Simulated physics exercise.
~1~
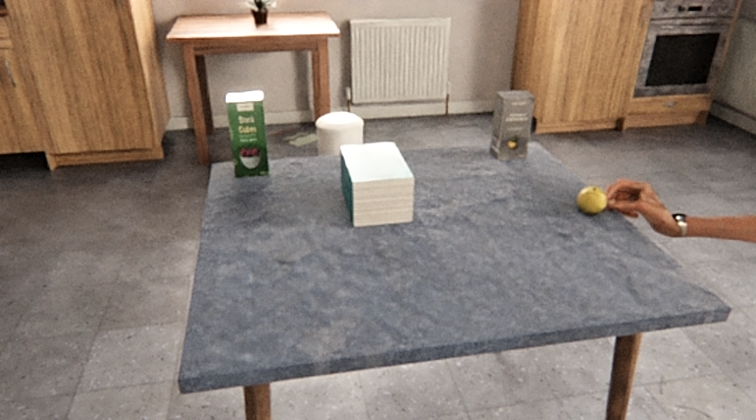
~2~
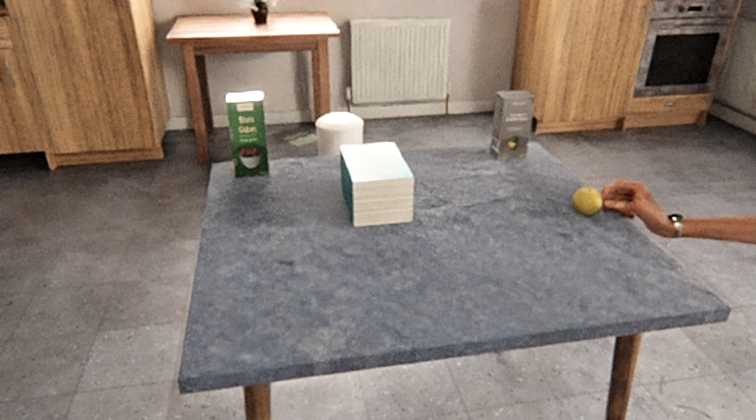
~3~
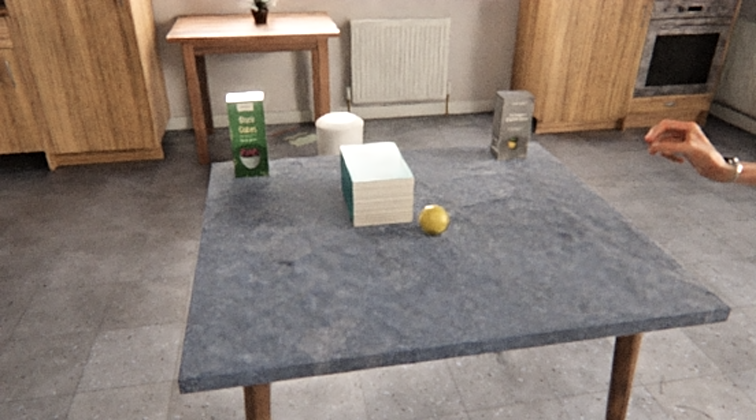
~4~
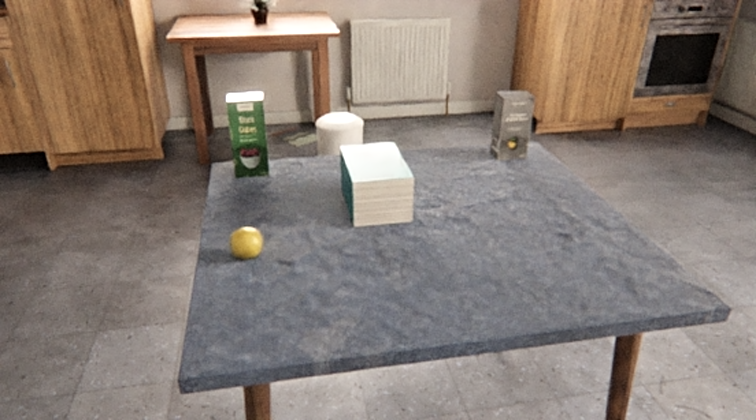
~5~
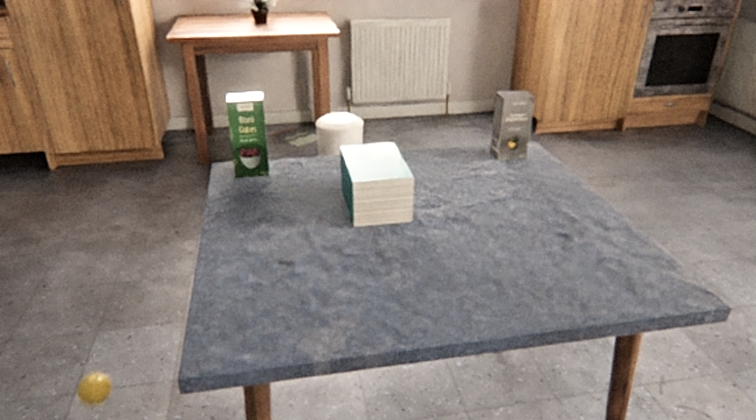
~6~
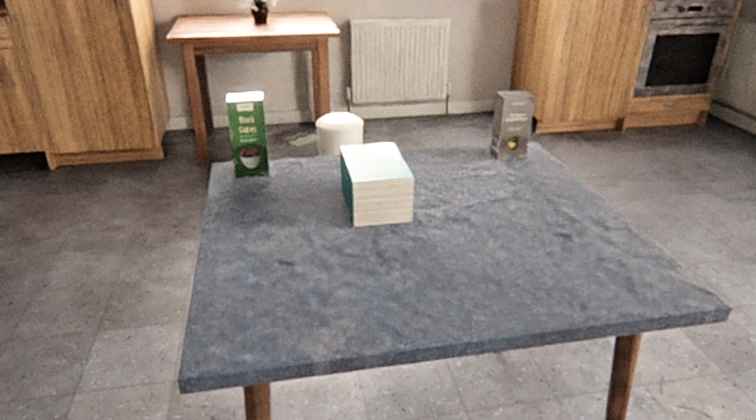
A yellow apple, pushed by a hand, crosses the table leftward and drops off the edge.
